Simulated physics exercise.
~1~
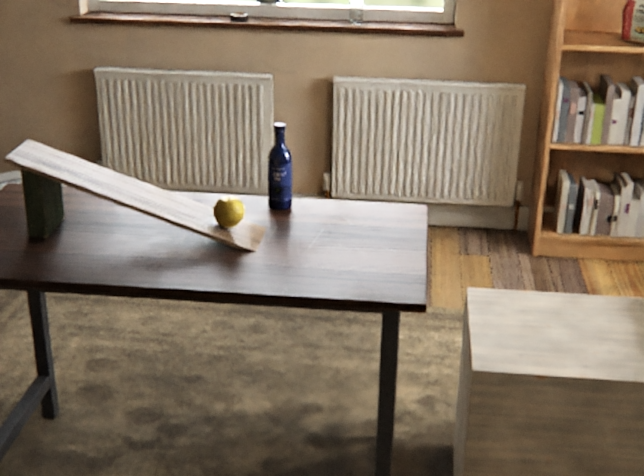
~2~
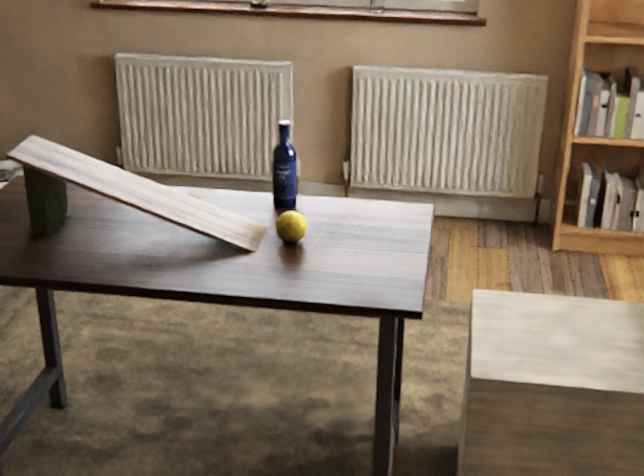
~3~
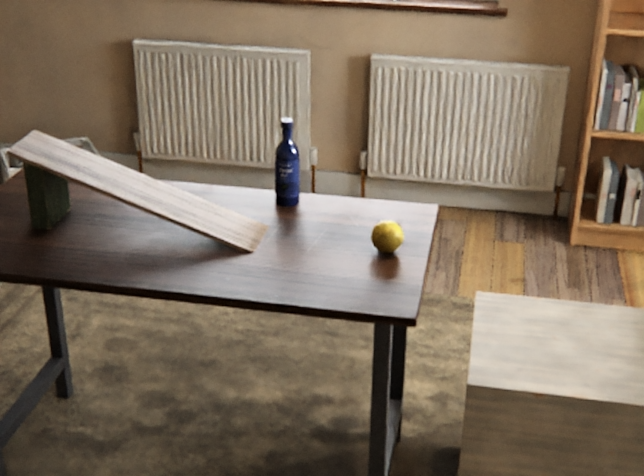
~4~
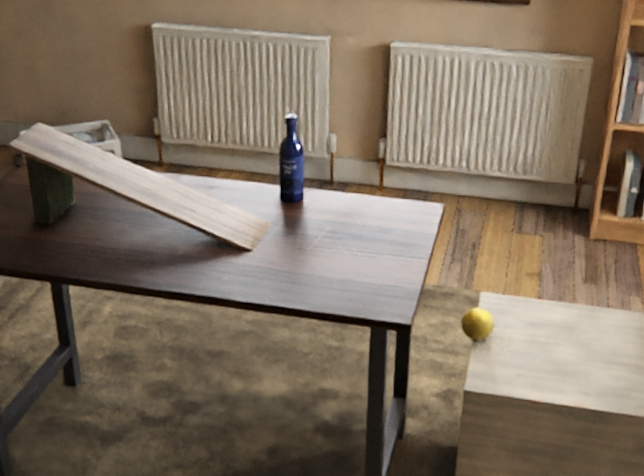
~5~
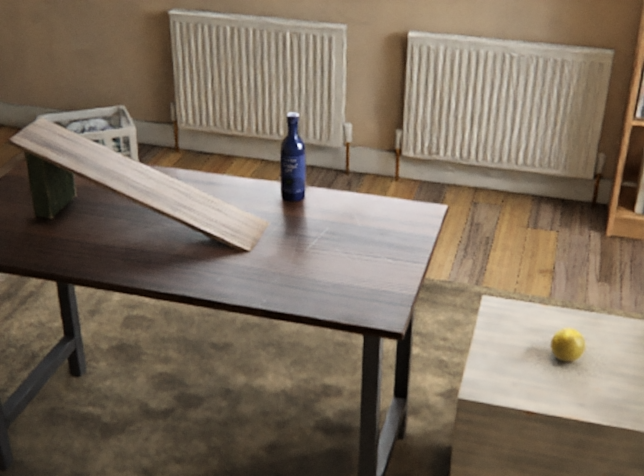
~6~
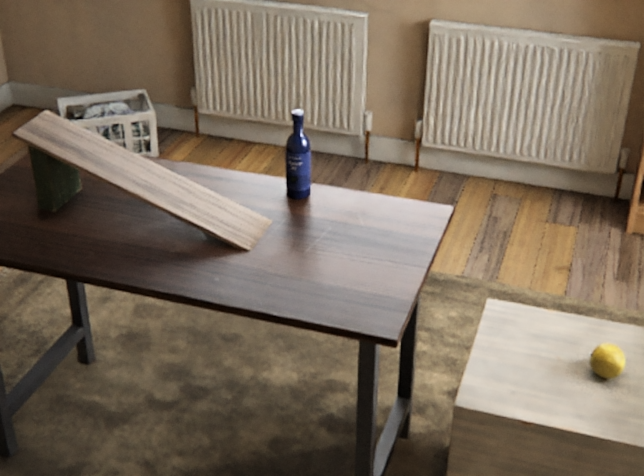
A dark table with a sloping board, a yellow apple rolling off past a blue bottle and landing on a lower pale top.
